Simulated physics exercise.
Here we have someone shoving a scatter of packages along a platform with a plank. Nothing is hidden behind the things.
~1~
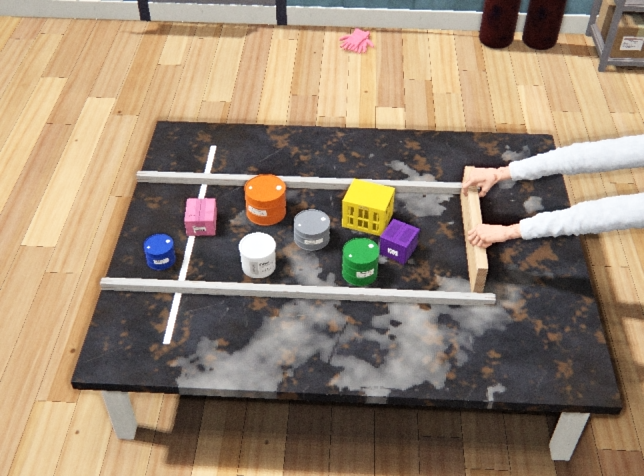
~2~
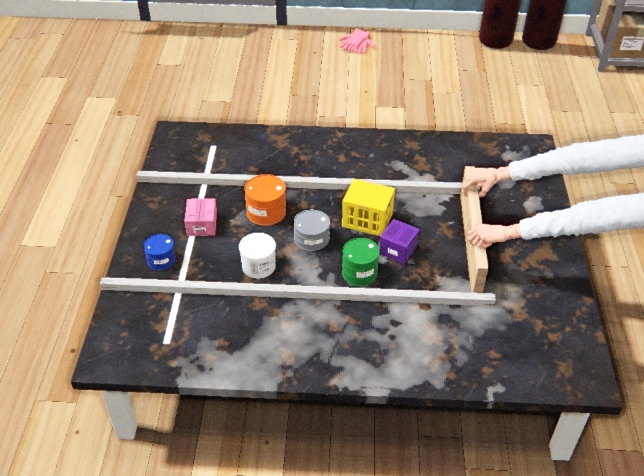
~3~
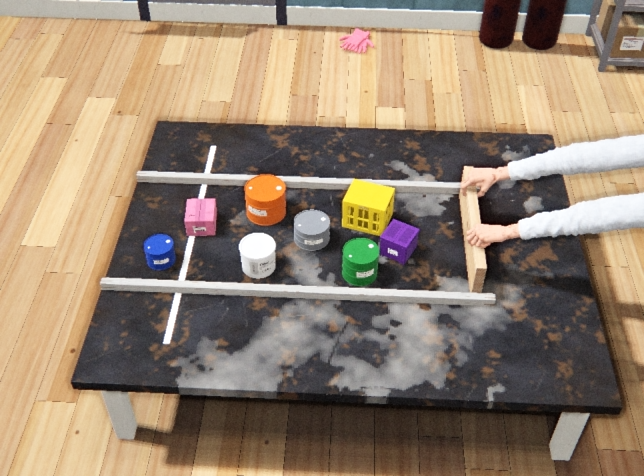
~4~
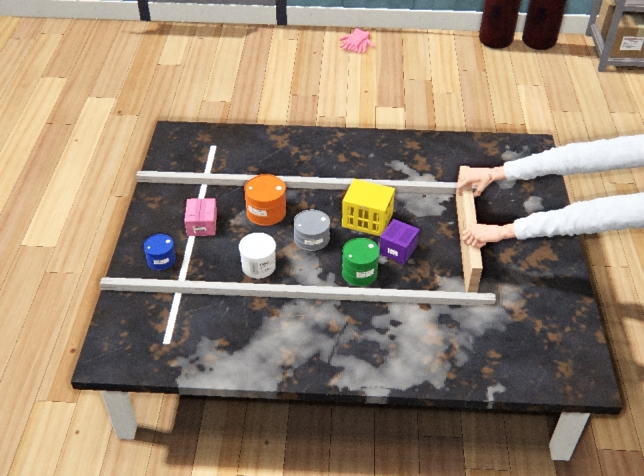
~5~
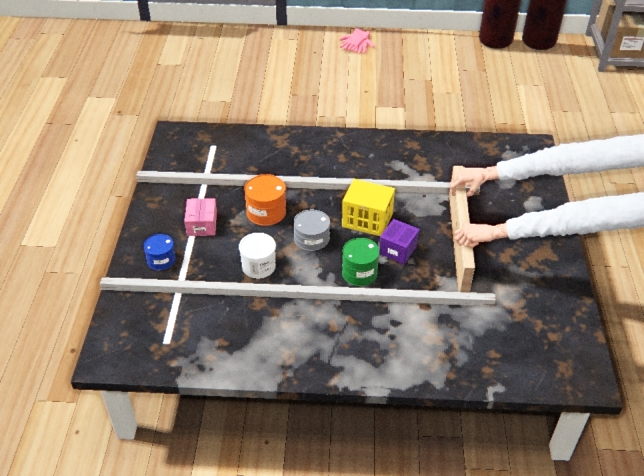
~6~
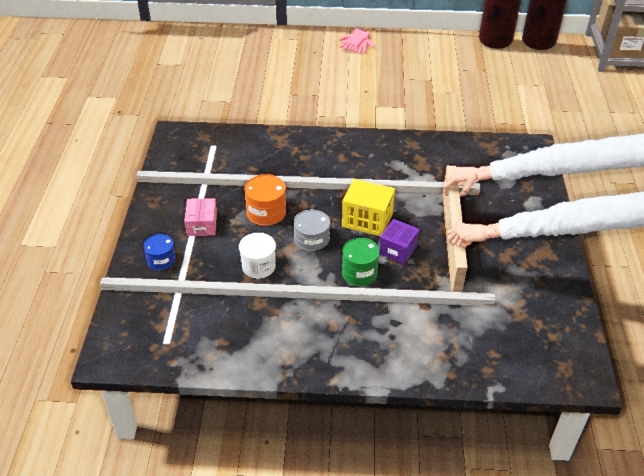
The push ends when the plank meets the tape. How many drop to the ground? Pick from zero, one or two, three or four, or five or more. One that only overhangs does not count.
As it turns out, the number that fall off is one or two.
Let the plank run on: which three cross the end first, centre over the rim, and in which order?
The order is the pink parcel, the blue canister, the orange canister.
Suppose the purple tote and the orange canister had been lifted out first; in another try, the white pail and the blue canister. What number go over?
First 1, then 1.
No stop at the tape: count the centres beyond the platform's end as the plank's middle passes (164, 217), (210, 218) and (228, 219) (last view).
It would be 5, 0 and 0.
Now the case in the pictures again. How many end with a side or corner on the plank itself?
3 of them.
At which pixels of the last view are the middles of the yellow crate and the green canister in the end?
The yellow crate stops around (173, 204); the green canister around (165, 255).
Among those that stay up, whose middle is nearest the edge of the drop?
The blue canister.
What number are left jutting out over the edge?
Overhanging: 2.
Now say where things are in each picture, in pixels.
The first frame shows blue canister (160, 252); pink parcel (201, 217); orange canister (266, 200); plank (473, 229); tape (193, 232).
The second frame shows pink parcel (201, 217); yellow crate (368, 208).
The third frame shows orange canister (266, 200); plank (472, 229).
The fourth frame shows blue canister (160, 252); green canister (360, 262).
The fifth frame shows pink parcel (201, 217); grey canister (312, 230).
The sixth frame shows blue canister (160, 252); pink parcel (201, 217); orange canister (266, 200); plank (454, 228); tape (193, 232).
Early on, none off yet; blue canister at rest near (160, 252); pink parcel at rest near (201, 217); orange canister at rest near (266, 200).
Finally, the number that fall off is one or two; lost, pink parcel.
